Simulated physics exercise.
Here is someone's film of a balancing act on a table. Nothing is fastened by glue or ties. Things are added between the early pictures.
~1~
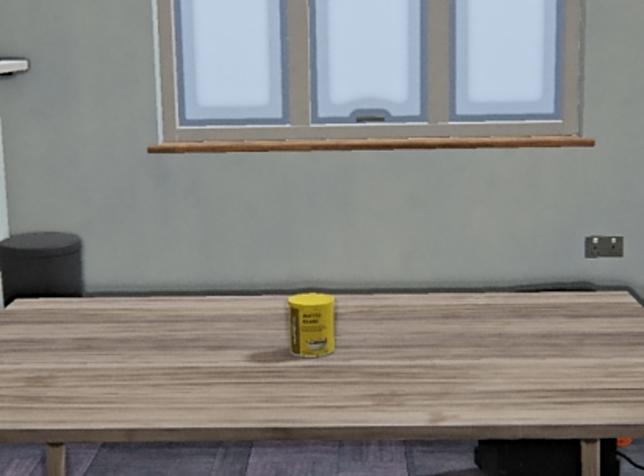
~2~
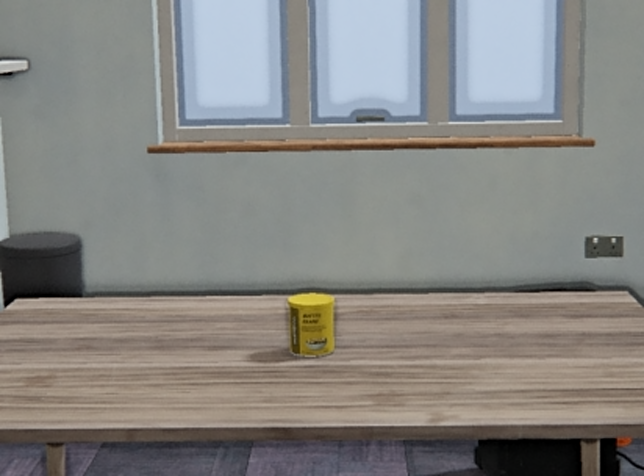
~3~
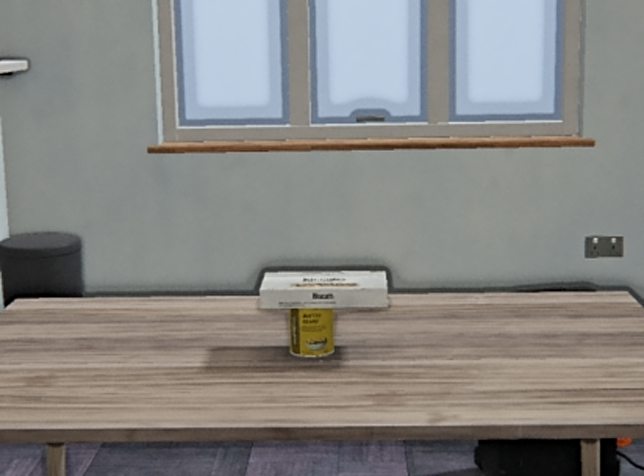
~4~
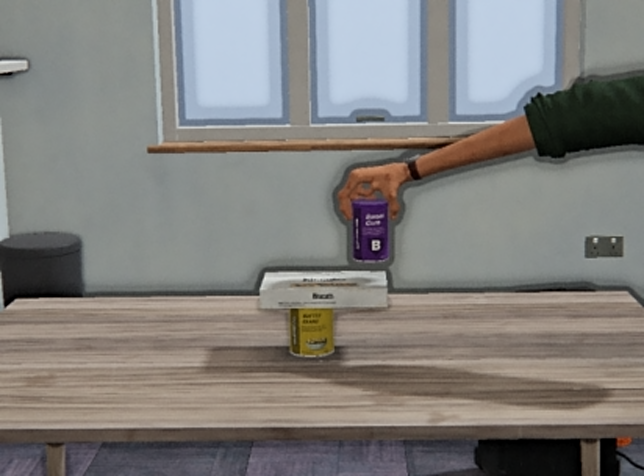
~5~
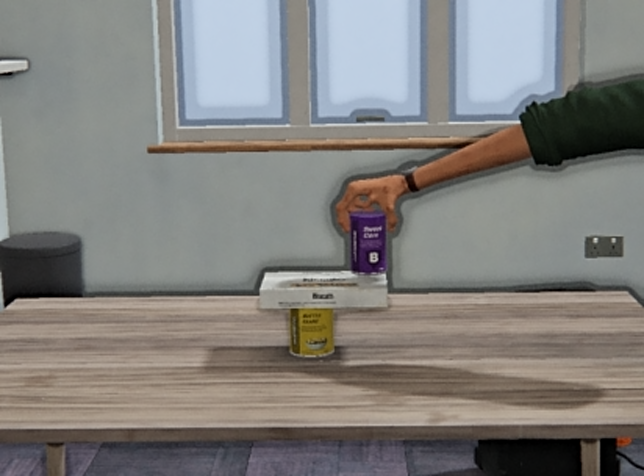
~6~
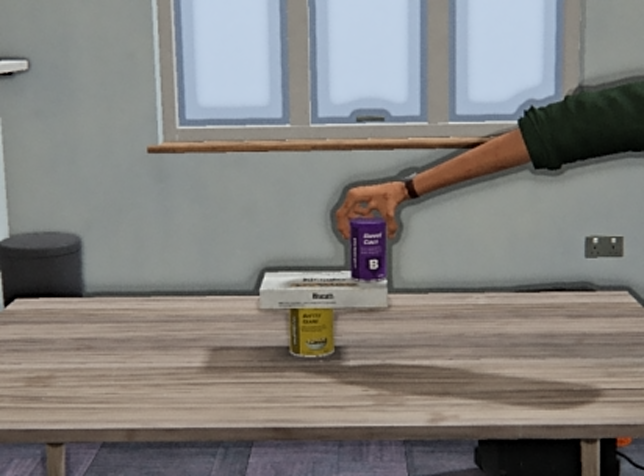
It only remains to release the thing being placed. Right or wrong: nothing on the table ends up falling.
Wrong, some of it falls.
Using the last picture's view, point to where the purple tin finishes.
End position in the final view: Approximately (445, 331).
Then, 0.30 s on from there, purple tin now fallen; white packet turned 45° from how it was put.
Then, 0.50 s on from there, white packet on its side.
Then, 0.90 s on from there, white packet now fallen.
In the end, fallen, purple tin and white packet; yellow tin unmoved. At the end, from the last picture's camera, purple tin near (445, 331). The stack comes apart.
